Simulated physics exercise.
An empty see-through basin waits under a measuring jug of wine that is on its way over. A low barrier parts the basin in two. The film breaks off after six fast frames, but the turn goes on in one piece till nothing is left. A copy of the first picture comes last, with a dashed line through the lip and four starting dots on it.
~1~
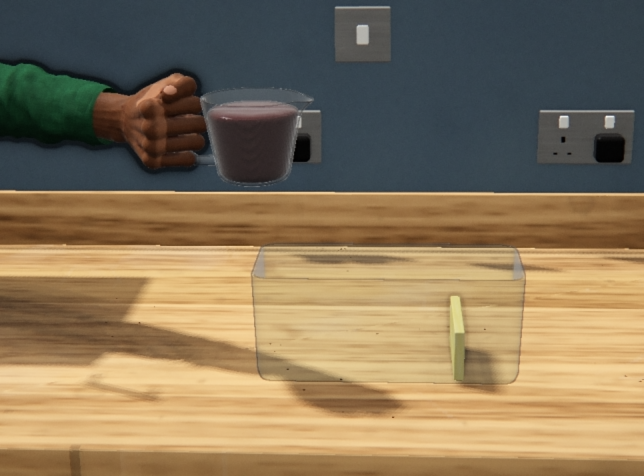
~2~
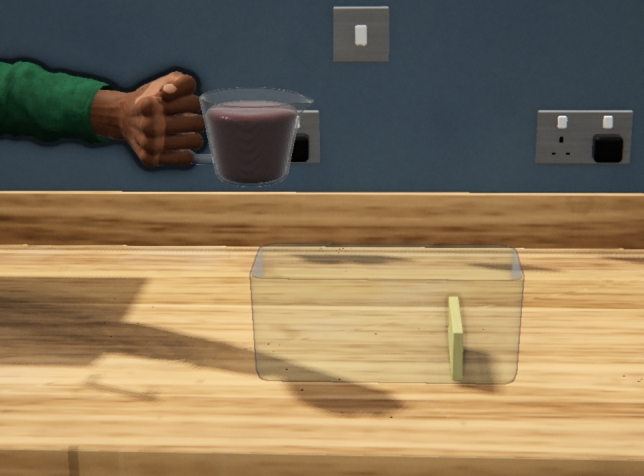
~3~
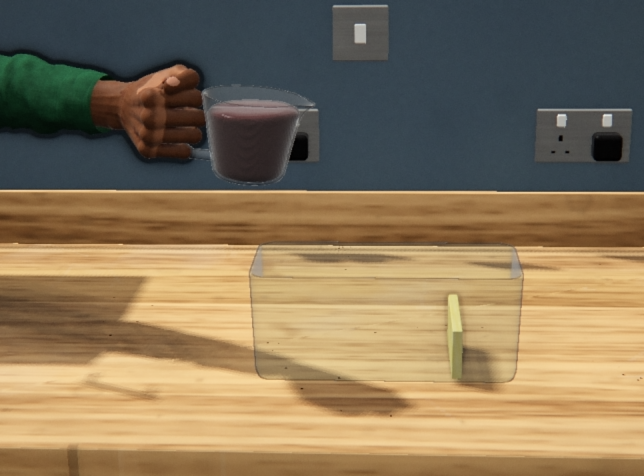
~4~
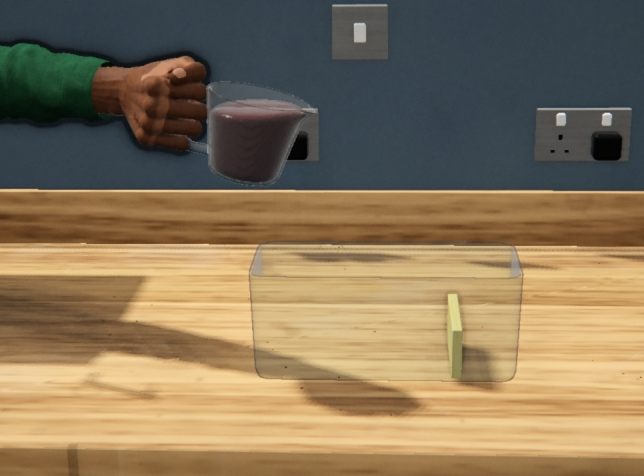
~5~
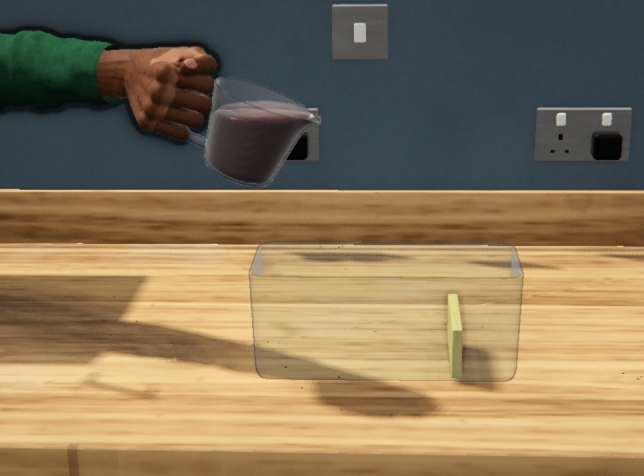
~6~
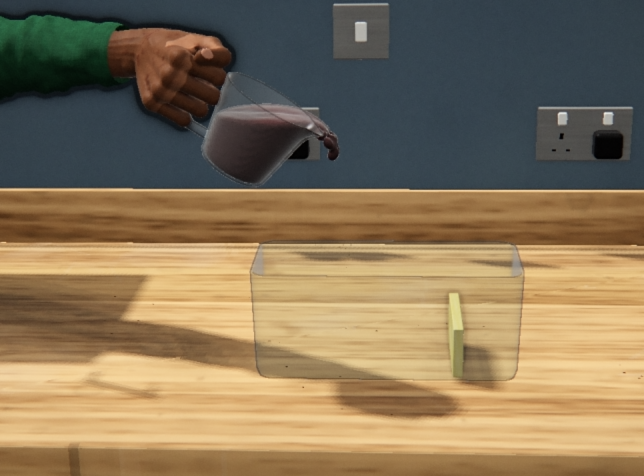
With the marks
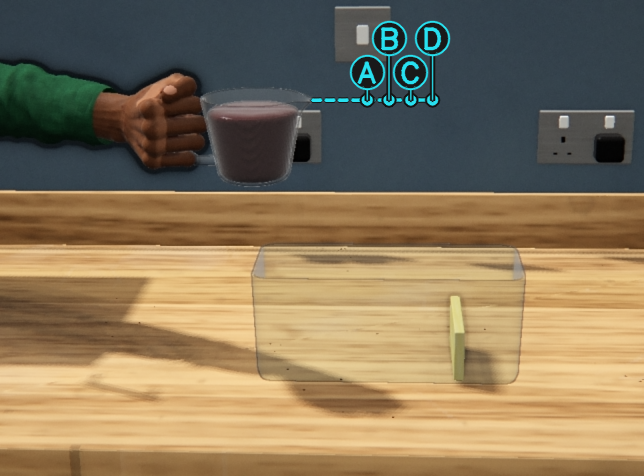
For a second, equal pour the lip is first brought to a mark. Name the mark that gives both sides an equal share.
Take C.
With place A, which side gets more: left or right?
The left one.
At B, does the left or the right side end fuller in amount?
The left one.
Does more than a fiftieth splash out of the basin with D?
No, it does not.
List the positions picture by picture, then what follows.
In the first picture, upright, lip at (312, 100); basin from (258, 378) to (518, 381); top of the wall at (457, 314); nothing has left yet.
In the second picture, upright, lip at (312, 101); nothing has left yet.
In the third picture, tipped about 6°, lip at (313, 105); nothing has left yet.
In the fourth picture, tipped about 12°, lip at (316, 111); nothing has left yet.
In the fifth picture, tipped about 21°, lip at (320, 122); wine is over the lip, down to (320, 122).
In the sixth picture, tipped about 32°, lip at (322, 134); wine is over the lip, down to (333, 156).
On the marked copy, A at (367, 100); B at (389, 100); C at (410, 100); D at (432, 100).
With A, about 95 % ends left of the wall and 3 % right of it.
With B, about 79 % ends left of the wall and 19 % right of it.
With C, about 50 % ends left of the wall and 49 % right of it.
With D, about 30 % ends left of the wall and 70 % right of it.
